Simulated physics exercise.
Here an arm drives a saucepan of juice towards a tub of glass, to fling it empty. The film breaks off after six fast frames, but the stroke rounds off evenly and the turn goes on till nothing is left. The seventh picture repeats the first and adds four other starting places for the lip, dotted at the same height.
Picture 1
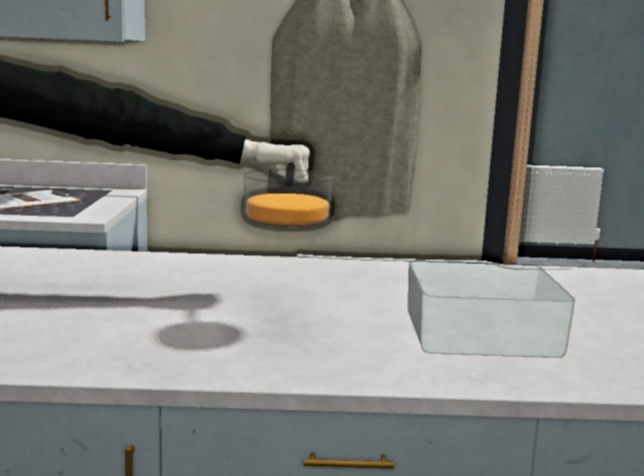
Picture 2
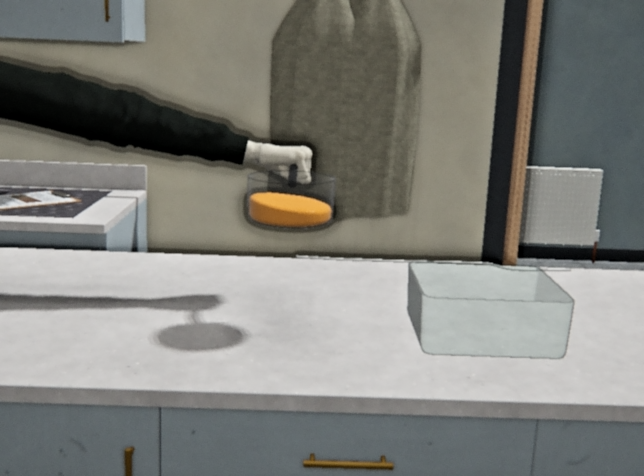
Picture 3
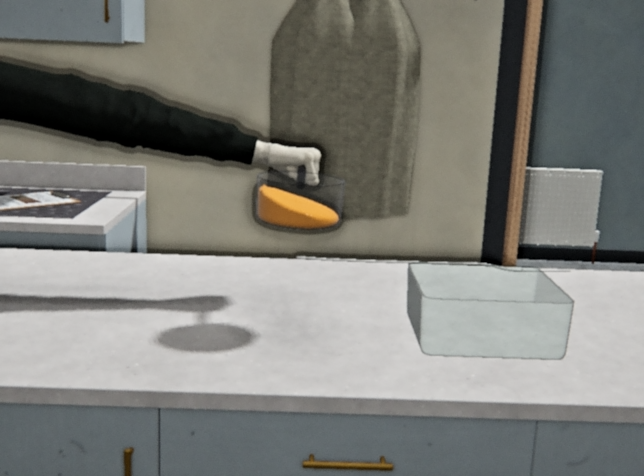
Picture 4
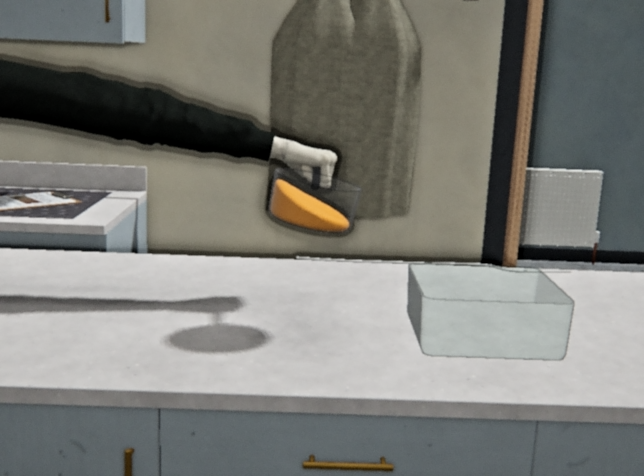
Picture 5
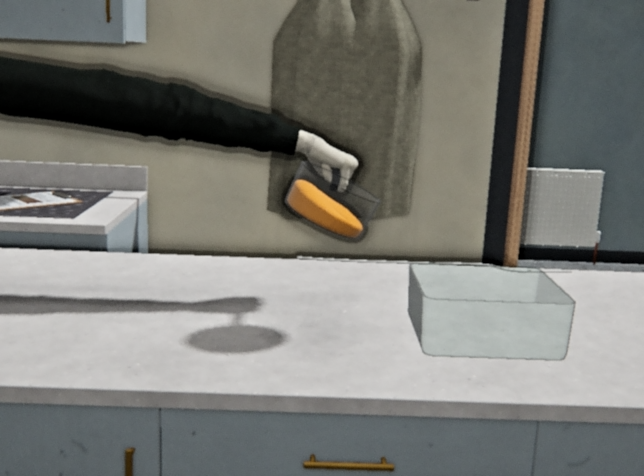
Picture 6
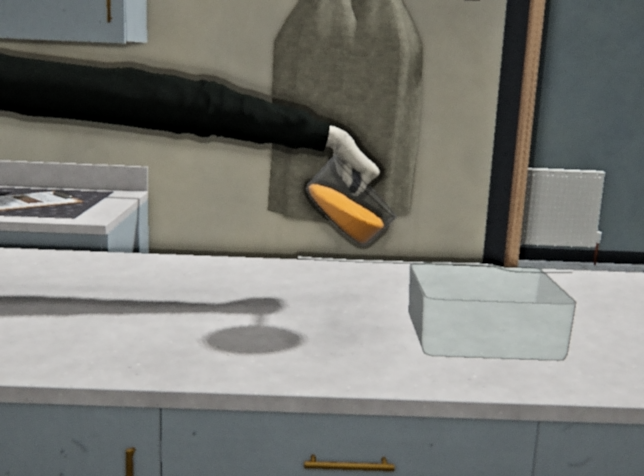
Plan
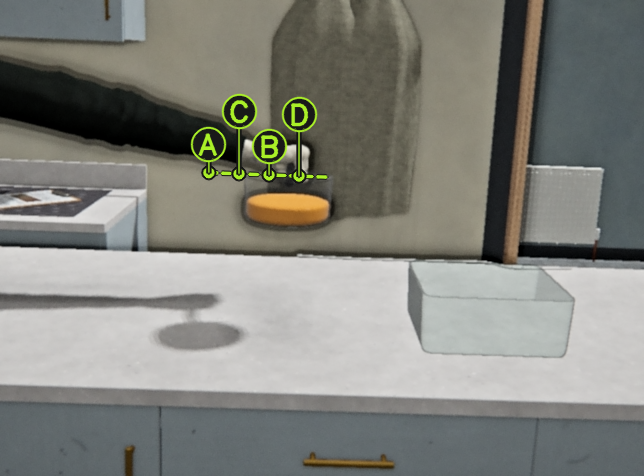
A dark-sleeved arm held a clear container of orange juice above a pale countertop, then moved it right toward a glass tub, tilting it gradually at first and more steeply as it went.
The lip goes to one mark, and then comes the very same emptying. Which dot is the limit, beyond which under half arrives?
D is the one.
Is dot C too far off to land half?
Yes, that goes wrong.
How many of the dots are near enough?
One of the four.
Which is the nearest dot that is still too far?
It is B.
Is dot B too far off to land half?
Yes, that goes wrong.
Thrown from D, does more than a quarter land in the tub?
Yes.
On the marked copy, A at (208, 172); B at (269, 174); C at (239, 173); D at (299, 176).
With A, about 0 % lands in the tub, 98 % falls short.
With B, about 35 % lands in the tub, 58 % falls short and 7 % goes beside or beyond.
With C, about 3 % lands in the tub, 94 % falls short and 3 % goes beside or beyond.
With D, about 65 % lands in the tub, 23 % falls short and 12 % goes beside or beyond.
